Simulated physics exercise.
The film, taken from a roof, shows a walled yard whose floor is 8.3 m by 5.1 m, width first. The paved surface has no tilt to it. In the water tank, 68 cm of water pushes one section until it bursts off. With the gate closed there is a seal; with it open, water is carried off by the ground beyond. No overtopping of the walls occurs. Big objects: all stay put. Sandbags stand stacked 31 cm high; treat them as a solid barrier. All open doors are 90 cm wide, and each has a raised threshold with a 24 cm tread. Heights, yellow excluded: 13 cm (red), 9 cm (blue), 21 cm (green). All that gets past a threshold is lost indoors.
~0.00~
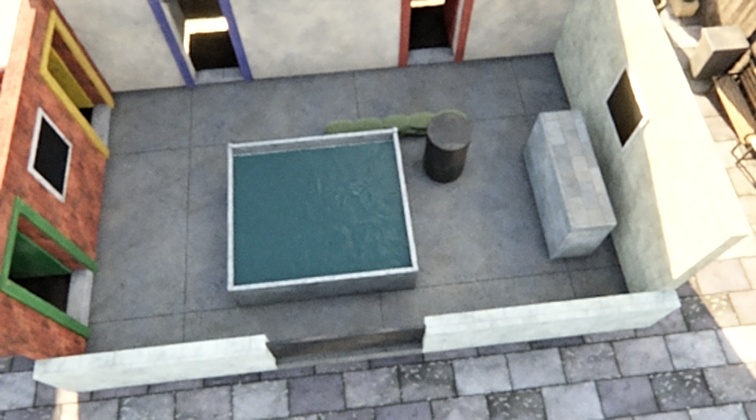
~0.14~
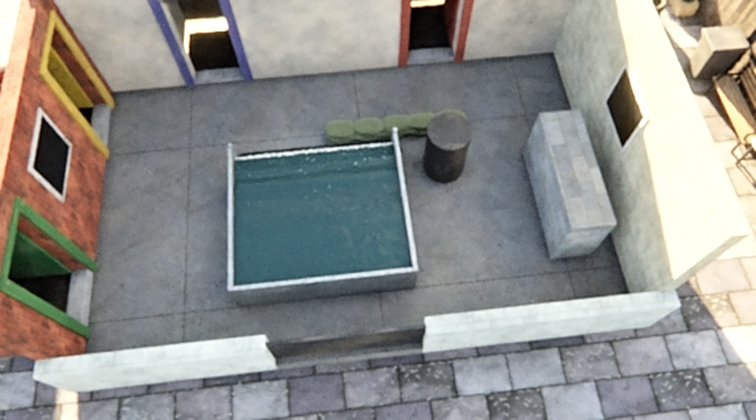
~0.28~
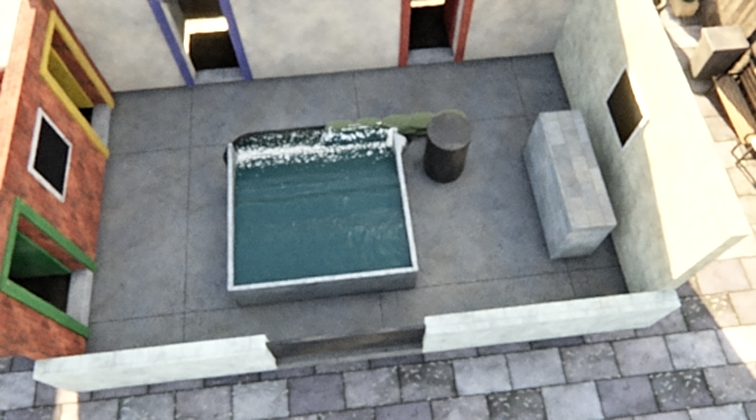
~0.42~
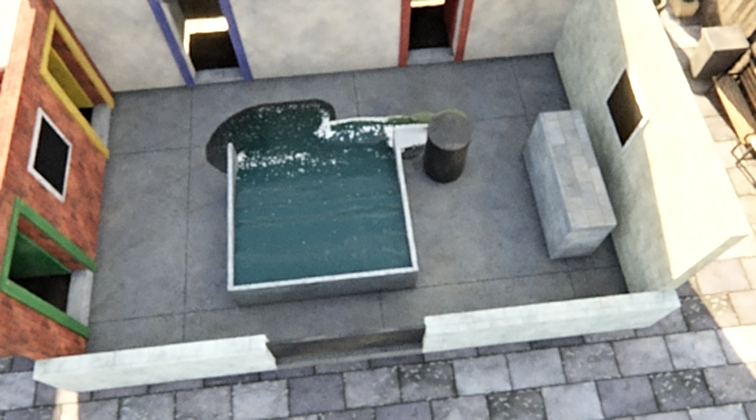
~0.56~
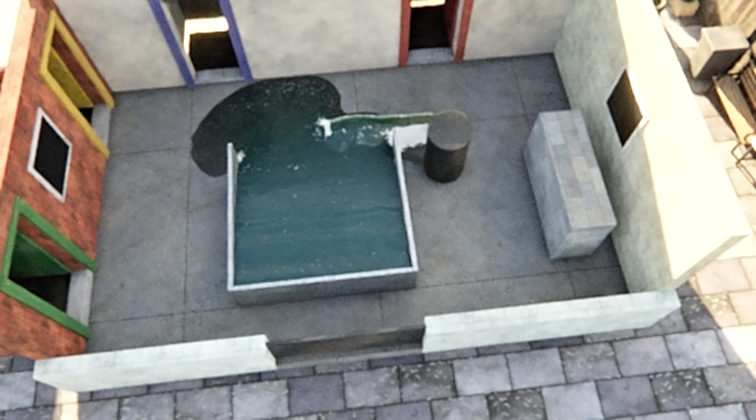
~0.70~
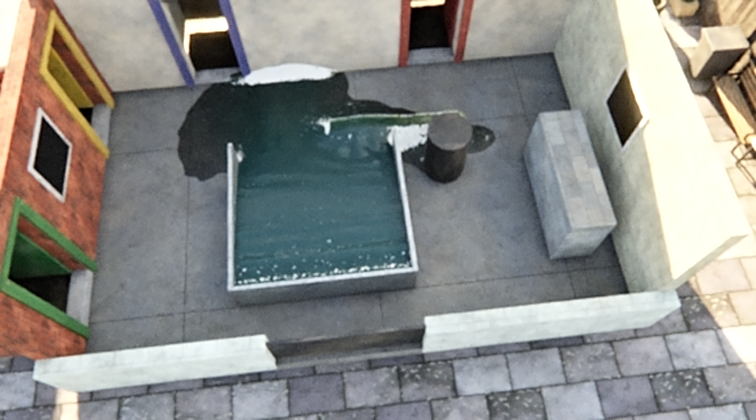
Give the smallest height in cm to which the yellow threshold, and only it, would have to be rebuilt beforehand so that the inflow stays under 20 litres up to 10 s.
Roughly 32 cm.
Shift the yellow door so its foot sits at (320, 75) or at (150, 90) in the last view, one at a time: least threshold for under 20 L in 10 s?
35 and 27 cm.
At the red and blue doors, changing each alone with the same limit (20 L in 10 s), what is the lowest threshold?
Close to 8.0 cm (red) and close to 31 cm (blue).
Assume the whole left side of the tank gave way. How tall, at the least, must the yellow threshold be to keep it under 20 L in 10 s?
Minimum height: Approx. 27 cm.
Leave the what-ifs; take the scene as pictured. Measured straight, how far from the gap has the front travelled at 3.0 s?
The front sits around 5.0 m out.
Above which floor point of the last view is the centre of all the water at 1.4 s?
(318, 178) or so.
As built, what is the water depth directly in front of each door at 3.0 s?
At the red door the depth is 9 cm, at yellow 35 cm, at blue 26 cm and at green 0 cm.
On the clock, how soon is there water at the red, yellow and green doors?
Red at 1.4 s, yellow at 2.0 s and green at 3.2 s.
After 1.4 s water covers 35 % of the floor, deepest (50 cm) near (355, 145); it has not reached the yellow door.
After 3.0 s water covers 65 % of the floor, deepest (43 cm) near (124, 93); 35 cm at the yellow door, 62 litres in over its 17 cm threshold.
After 10.0 s water covers 95 % of the floor, deepest (16 cm) near (293, 346); 10 cm at the yellow door, 180 litres in over its 17 cm threshold.
At the yellow door as built, the water arrived by 2.0 s and peaked near 35 cm at 3.0 s.
Run again over the same 10 s with other heights there, 32 litres in over 29.5 cm, 11 litres over 34.5 cm. The limit of 20 litres is kept from about 32 cm up.
